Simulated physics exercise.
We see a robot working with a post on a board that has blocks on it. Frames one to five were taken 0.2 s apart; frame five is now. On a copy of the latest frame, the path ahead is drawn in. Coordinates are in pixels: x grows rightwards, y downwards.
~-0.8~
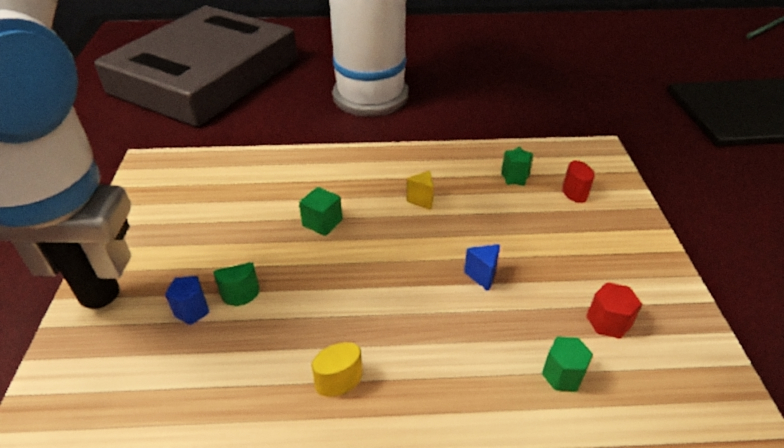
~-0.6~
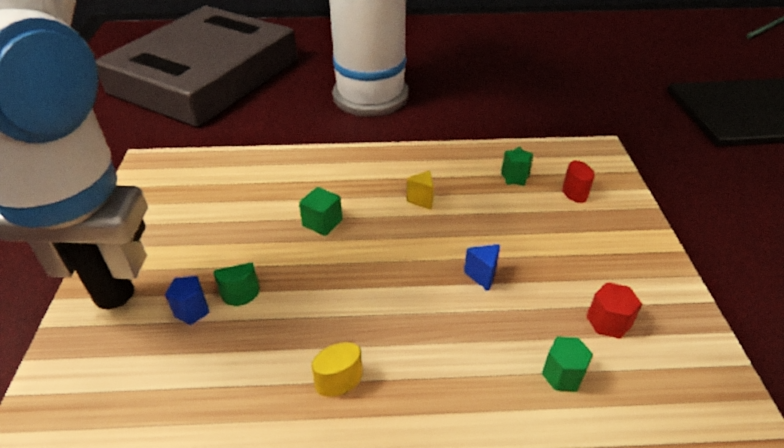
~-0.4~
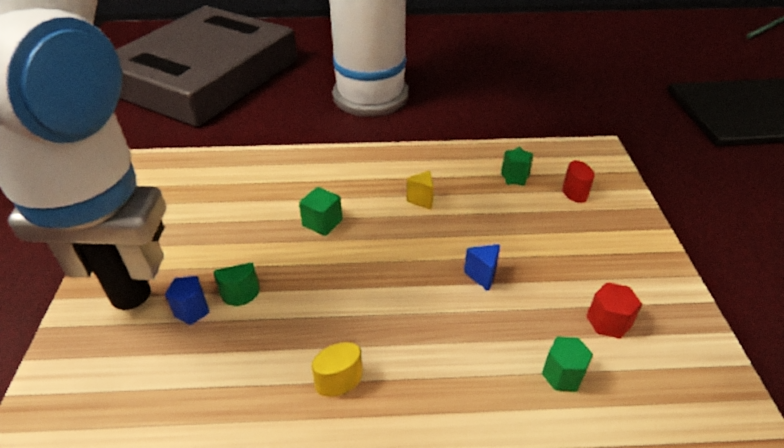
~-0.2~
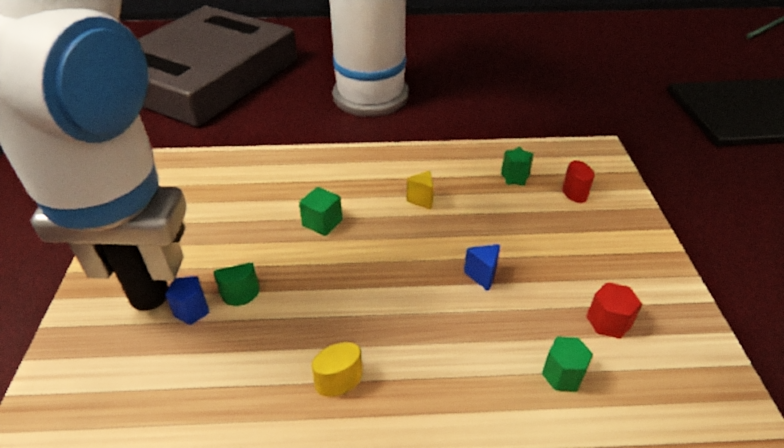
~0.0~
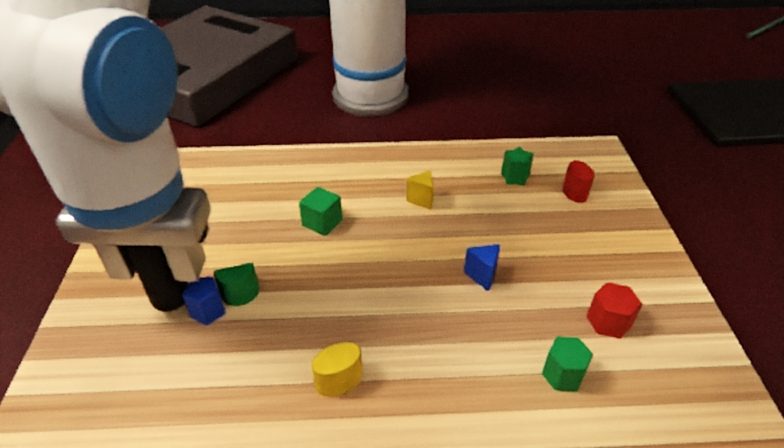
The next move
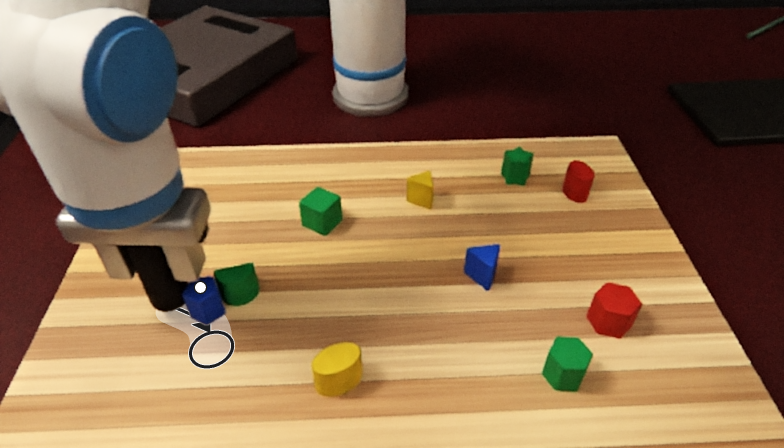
On a striped wooden board, a robot arm slides its black post right and nudges a blue block toward a green one.
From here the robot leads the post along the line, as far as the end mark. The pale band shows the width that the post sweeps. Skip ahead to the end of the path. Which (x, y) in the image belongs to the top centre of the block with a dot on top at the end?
My prediction: (239, 292).
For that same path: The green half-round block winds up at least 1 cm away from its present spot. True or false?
The statement is correct.
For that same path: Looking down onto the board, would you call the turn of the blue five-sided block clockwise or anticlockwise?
Bird's-eye view: Counterclockwise.
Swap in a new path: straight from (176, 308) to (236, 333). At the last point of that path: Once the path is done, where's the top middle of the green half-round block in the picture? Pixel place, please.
Its top middle will sit at (257, 267).
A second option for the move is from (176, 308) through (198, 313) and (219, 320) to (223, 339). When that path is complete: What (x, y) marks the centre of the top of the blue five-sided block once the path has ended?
Somewhere near (253, 289).
Path on the board, from (176, 308) through (195, 316) and (209, 329) to (212, 349); the dot is on the blue five-sided block.
On the path given first. Halfway along, post at (200, 312); blue five-sided block at (234, 291), turned 45° anticlockwise; green half-round block at (251, 268), turned 15° anticlockwise.
At the end, post at (208, 339); blue five-sided block at (239, 292), turned 60° anticlockwise; green half-round block at (251, 268), turned 15° anticlockwise.
